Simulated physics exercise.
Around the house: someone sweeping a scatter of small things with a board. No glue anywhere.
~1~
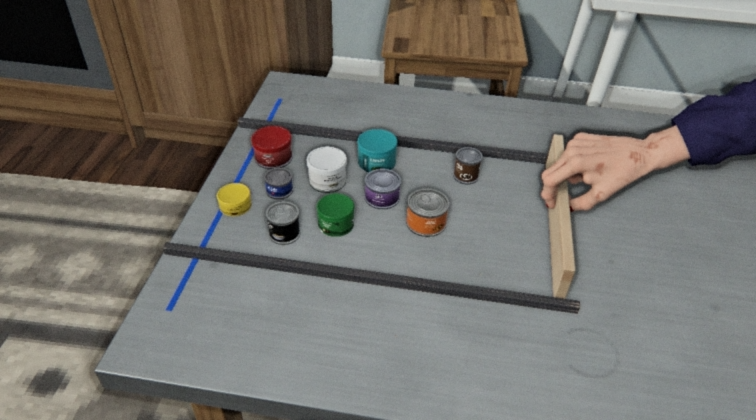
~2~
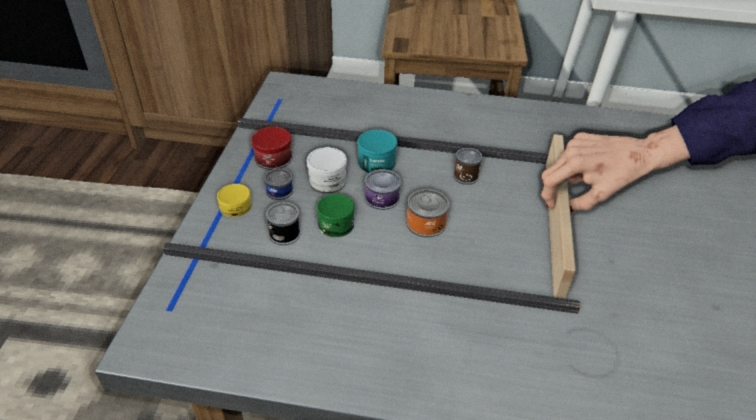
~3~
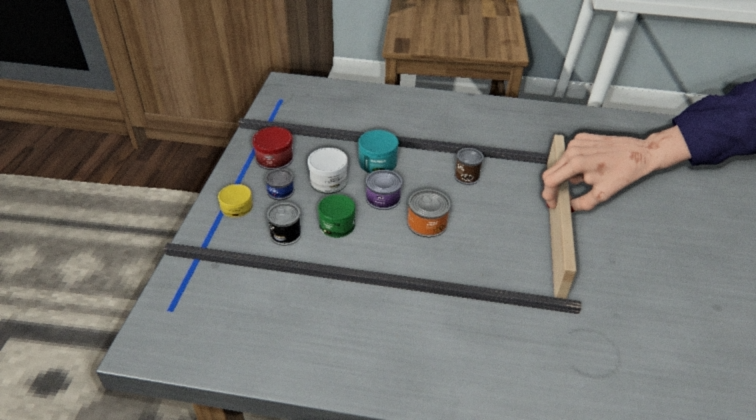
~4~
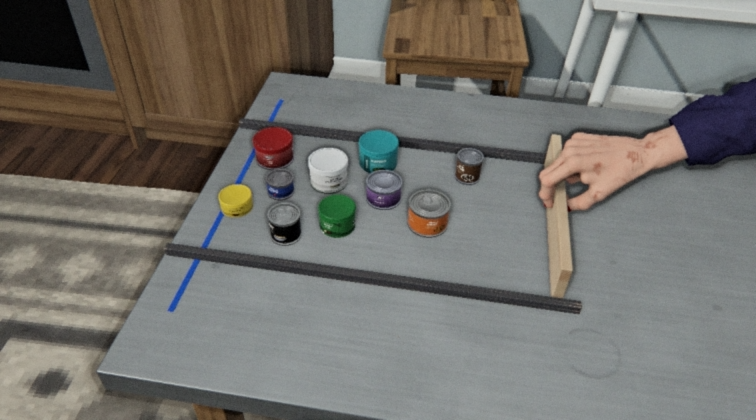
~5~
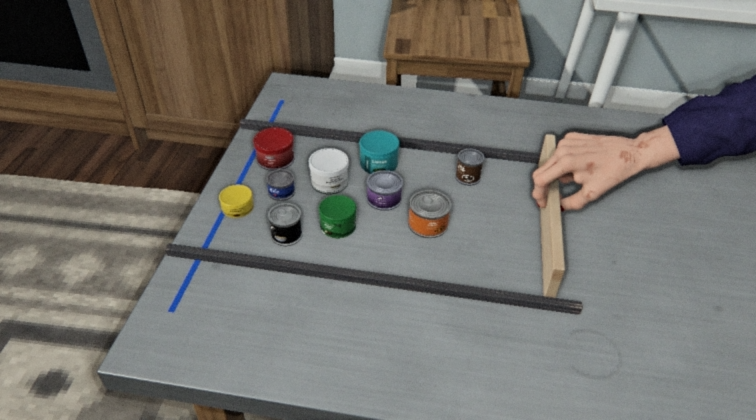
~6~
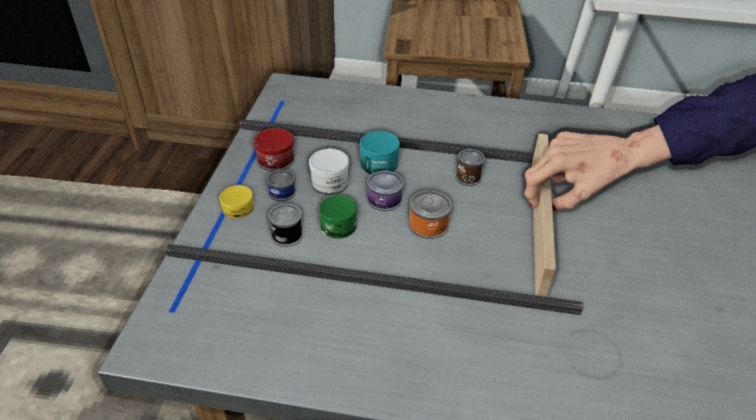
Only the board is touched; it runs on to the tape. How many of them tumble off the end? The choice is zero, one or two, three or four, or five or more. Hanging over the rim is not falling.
As it turns out, the number that fall off is five or more.
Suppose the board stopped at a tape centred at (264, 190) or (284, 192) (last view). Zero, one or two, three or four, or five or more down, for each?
Taking them in turn, 1 or 2; no fall at all.
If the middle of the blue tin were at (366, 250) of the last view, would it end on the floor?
It is kept.
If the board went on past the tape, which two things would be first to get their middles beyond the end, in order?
In order: The red tin, the white tin.
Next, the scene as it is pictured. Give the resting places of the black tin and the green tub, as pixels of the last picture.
First (191, 231), then (201, 208).
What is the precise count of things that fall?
The count is 5.
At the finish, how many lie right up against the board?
The number is 5.
A little later, none off yet; yellow tub at rest near (237, 202); red tin at rest near (275, 150); blue tin at rest near (281, 185).
Next, none off yet; yellow tub at rest near (237, 202); red tin moving near (268, 146); blue tin at rest near (276, 187).
When it is over, the number that fall off is five or more; down, turquoise tub, white tin, blue tin, red tin and yellow tub.
